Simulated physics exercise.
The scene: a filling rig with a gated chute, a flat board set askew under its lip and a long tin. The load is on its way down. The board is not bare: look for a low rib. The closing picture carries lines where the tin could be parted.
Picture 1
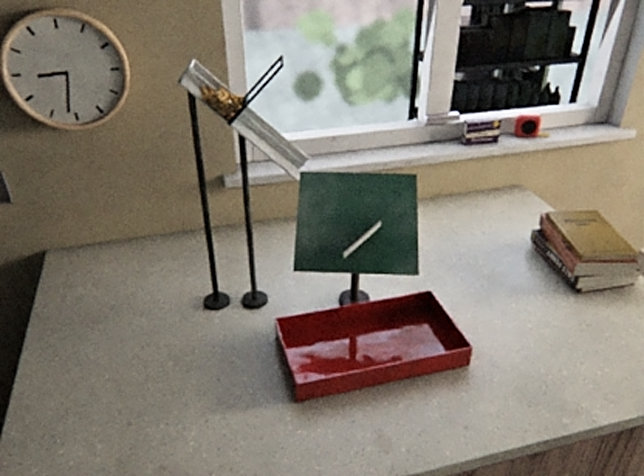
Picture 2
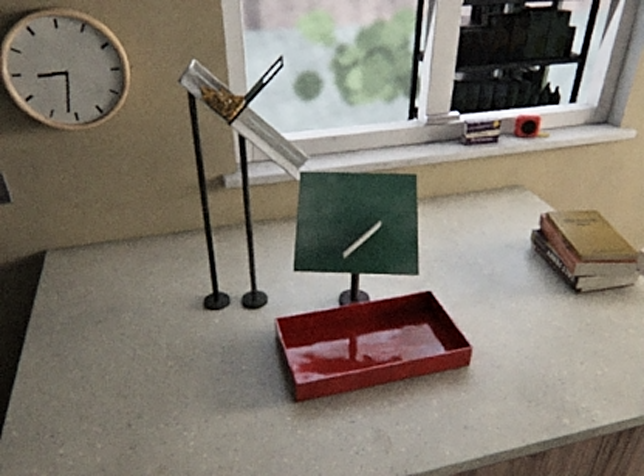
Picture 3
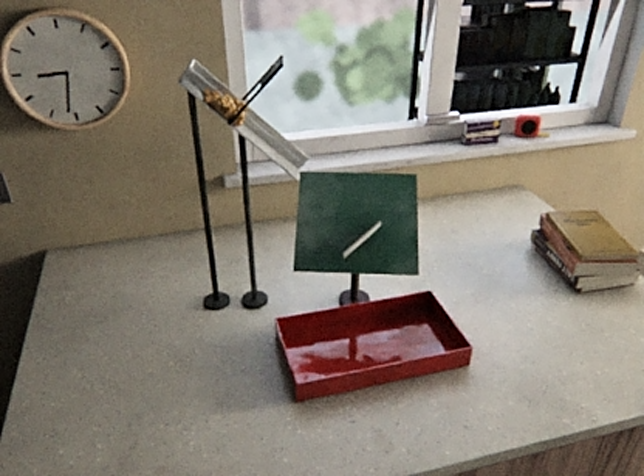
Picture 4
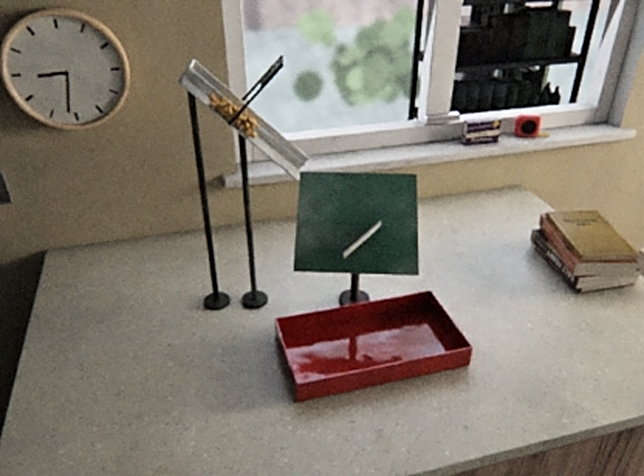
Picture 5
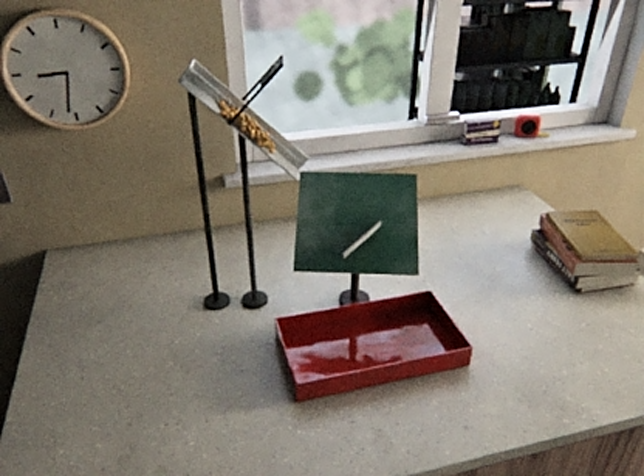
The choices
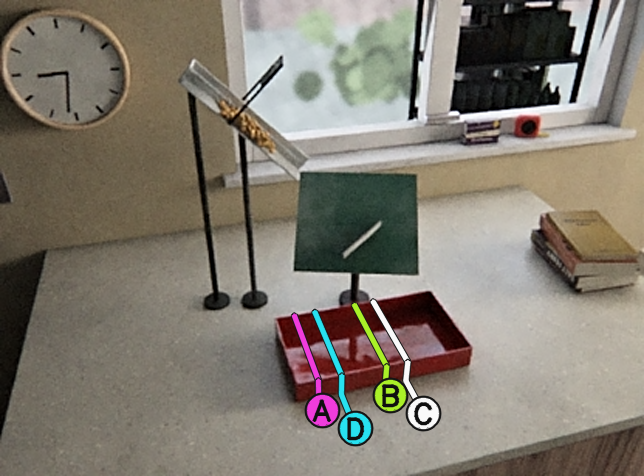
On a pale worktop by a window, dried chickpeas sliding down a sloping chute above a green board and empty red tin.
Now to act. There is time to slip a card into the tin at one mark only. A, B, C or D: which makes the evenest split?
D is best.
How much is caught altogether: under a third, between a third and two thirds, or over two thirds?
About that: Over two thirds.
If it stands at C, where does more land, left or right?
Left.
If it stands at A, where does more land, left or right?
The right side.
On the marked copy, line A crosses the front rim at (318, 379); line B crosses the front rim at (386, 365); line C crosses the front rim at (407, 361); line D crosses the front rim at (341, 374).
For line A, of what is caught, a small part on the left of the divider, nearly all on the right.
For line B, of what is caught, nearly all on the left of the divider, a stray few on the right.
For line C, of what is caught, nearly all on the left of the divider, a stray few on the right.
For line D, of what is caught, about two thirds on the left of the divider, about a third on the right.
